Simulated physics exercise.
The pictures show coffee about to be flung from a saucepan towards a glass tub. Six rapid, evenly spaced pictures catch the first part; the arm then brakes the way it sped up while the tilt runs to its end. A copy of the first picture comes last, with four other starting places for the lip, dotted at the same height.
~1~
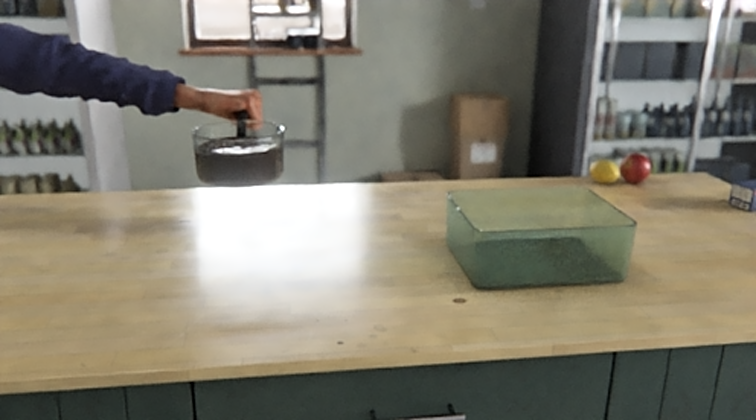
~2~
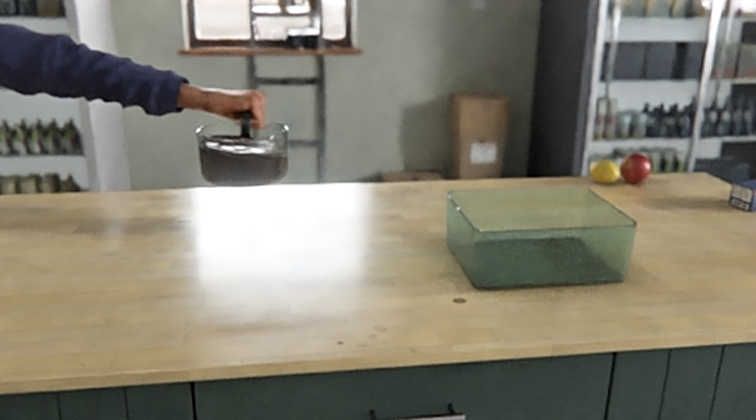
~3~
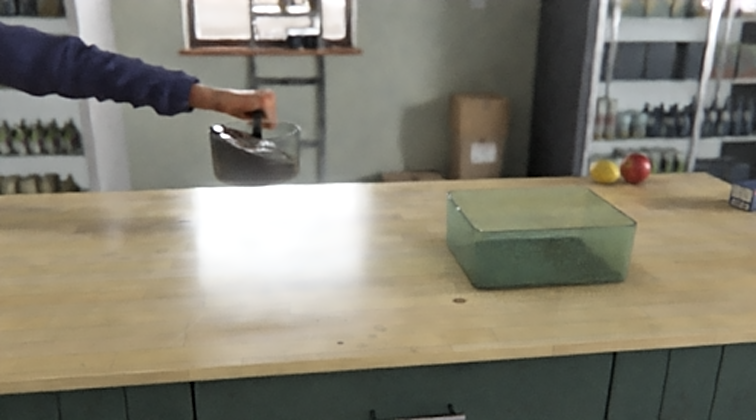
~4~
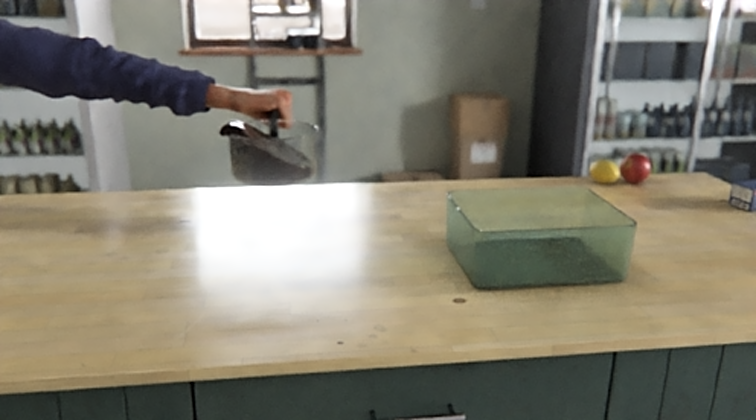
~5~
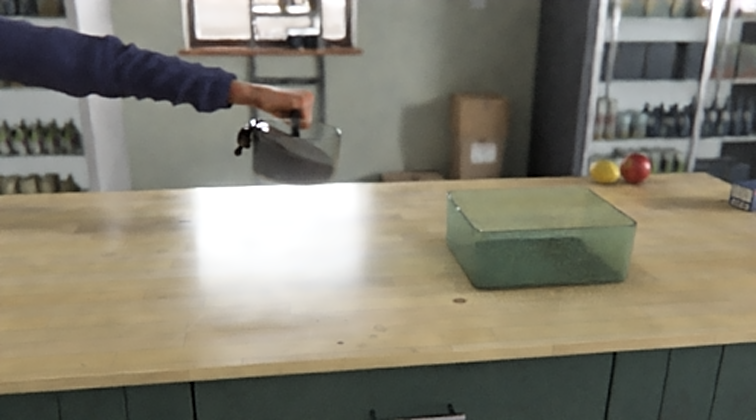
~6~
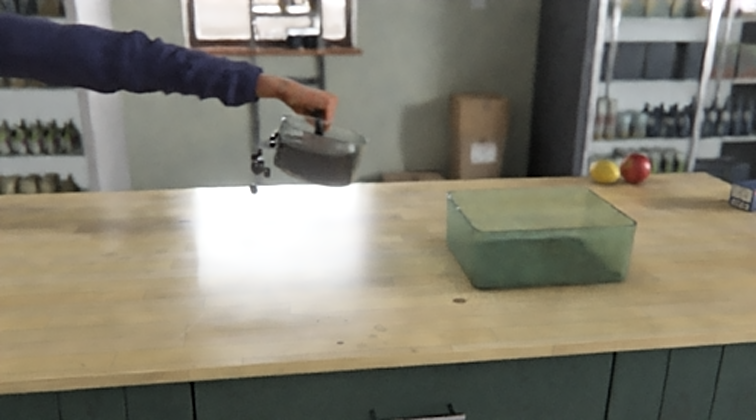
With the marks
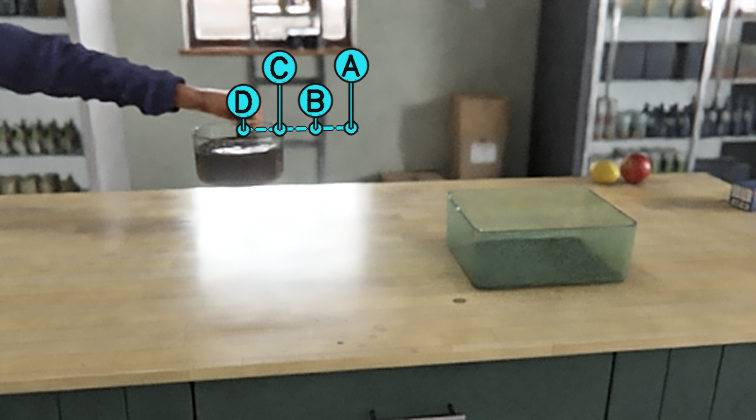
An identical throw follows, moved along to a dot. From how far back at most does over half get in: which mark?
That is dot B.
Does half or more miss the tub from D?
Yes, it does.
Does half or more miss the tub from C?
Yes.
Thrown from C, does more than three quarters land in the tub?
No, it does not.
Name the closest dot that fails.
That is dot C.
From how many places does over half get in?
Two.
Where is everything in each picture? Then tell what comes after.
Upright, lip at (281, 129); tub from (471, 288) to (625, 279); nothing has left yet.
Upright, lip at (286, 129); nothing has left yet.
Upright, lip at (298, 128); nothing has left yet.
Upright, lip at (316, 128); coffee is over the rim, down to (224, 134).
Tipped about 6°, lip at (340, 132); coffee is over the rim, down to (238, 154).
Tipped about 16°, lip at (365, 139); coffee is over the rim, down to (256, 191).
On the marked copy, A at (351, 127); B at (315, 128); C at (279, 129); D at (243, 129).
If A is chosen, about 80 % lands in the tub, 9 % falls short and 10 % goes beside or beyond.
If B is chosen, about 62 % lands in the tub, 30 % falls short and 7 % goes beside or beyond.
If C is chosen, about 35 % lands in the tub, 61 % falls short and 4 % goes beside or beyond.
If D is chosen, about 2 % lands in the tub, 97 % falls short.
